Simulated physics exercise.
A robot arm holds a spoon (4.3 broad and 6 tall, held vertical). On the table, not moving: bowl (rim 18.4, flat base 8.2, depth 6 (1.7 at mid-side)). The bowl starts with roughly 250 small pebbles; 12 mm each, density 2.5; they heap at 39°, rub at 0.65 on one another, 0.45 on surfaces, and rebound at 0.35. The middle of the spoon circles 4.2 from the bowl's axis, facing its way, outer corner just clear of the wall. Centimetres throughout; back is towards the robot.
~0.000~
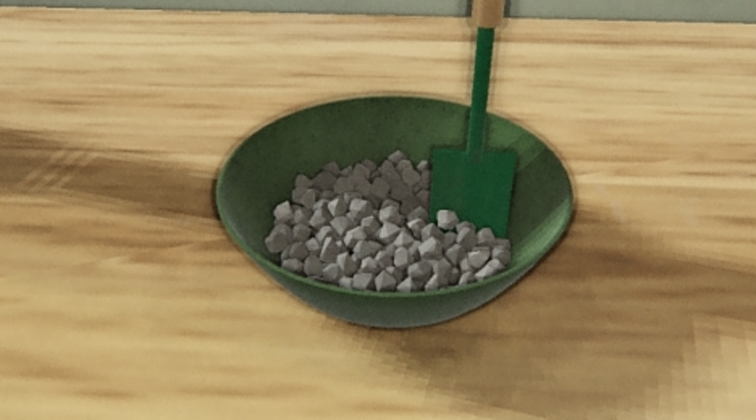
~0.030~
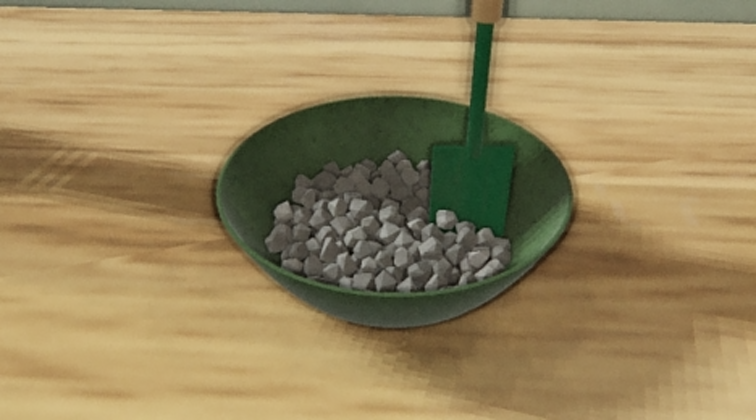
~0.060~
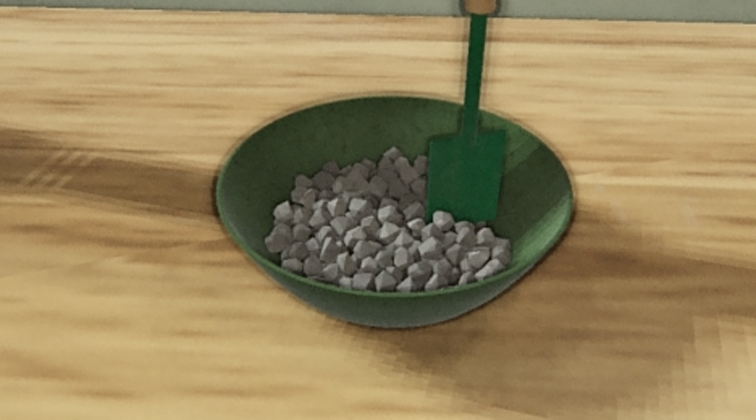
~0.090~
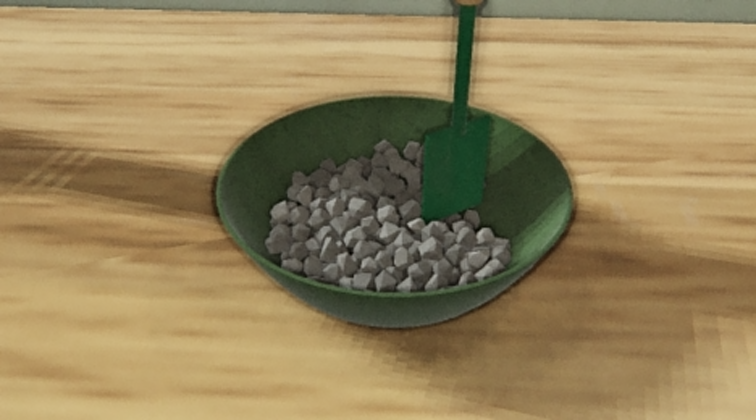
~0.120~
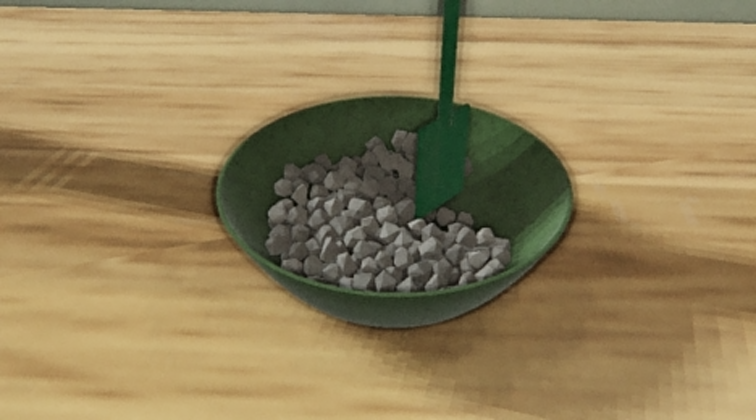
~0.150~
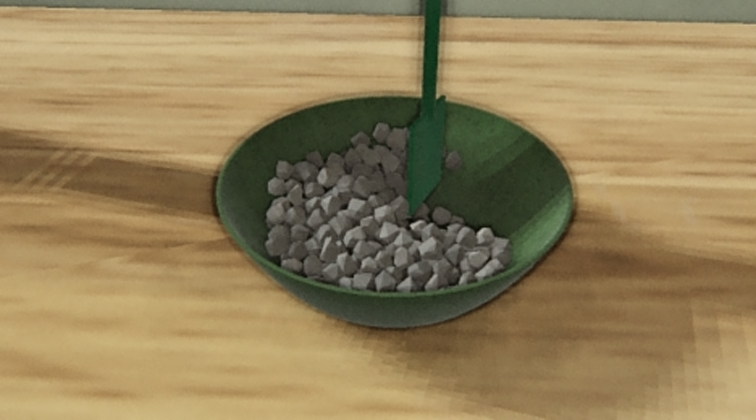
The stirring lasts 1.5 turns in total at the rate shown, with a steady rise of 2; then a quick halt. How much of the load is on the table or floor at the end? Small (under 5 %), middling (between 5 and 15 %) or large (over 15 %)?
Answer: Middling; between 5 and 15 % of the small pebbles finish on the table or floor.
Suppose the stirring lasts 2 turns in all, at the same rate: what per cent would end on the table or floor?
It would be near 15 per cent.
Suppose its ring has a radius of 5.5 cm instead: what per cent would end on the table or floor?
In that case some 0 per cent.
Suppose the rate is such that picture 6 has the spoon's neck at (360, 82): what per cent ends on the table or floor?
About 25 per cent.
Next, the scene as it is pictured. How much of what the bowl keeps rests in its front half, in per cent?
About 45 per cent.
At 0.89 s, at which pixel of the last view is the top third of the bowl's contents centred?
Near (398, 155).
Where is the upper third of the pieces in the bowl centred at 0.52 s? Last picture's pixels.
Around (409, 261).
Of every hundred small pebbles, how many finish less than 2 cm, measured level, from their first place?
About 10 per cent.
After 0.52 s, 251° round, highest piece 8 above the table; 241 in the bowl, 5 on the table or floor, 5 in flight or on the tool.
After 0.89 s, 77° round, highest piece 7 above the table; 230 in the bowl, 20 on the table or floor, 1 in flight or on the tool.
After 1.27 s, 180° round, highest piece 7 above the table; 229 in the bowl, 22 on the table or floor.
After 1.97 s, 180° round, highest piece 7 above the table; 229 in the bowl, 22 on the table or floor.
In the end, 229 in the bowl, 22 on the table or floor. That is 9 % on the table or floor.
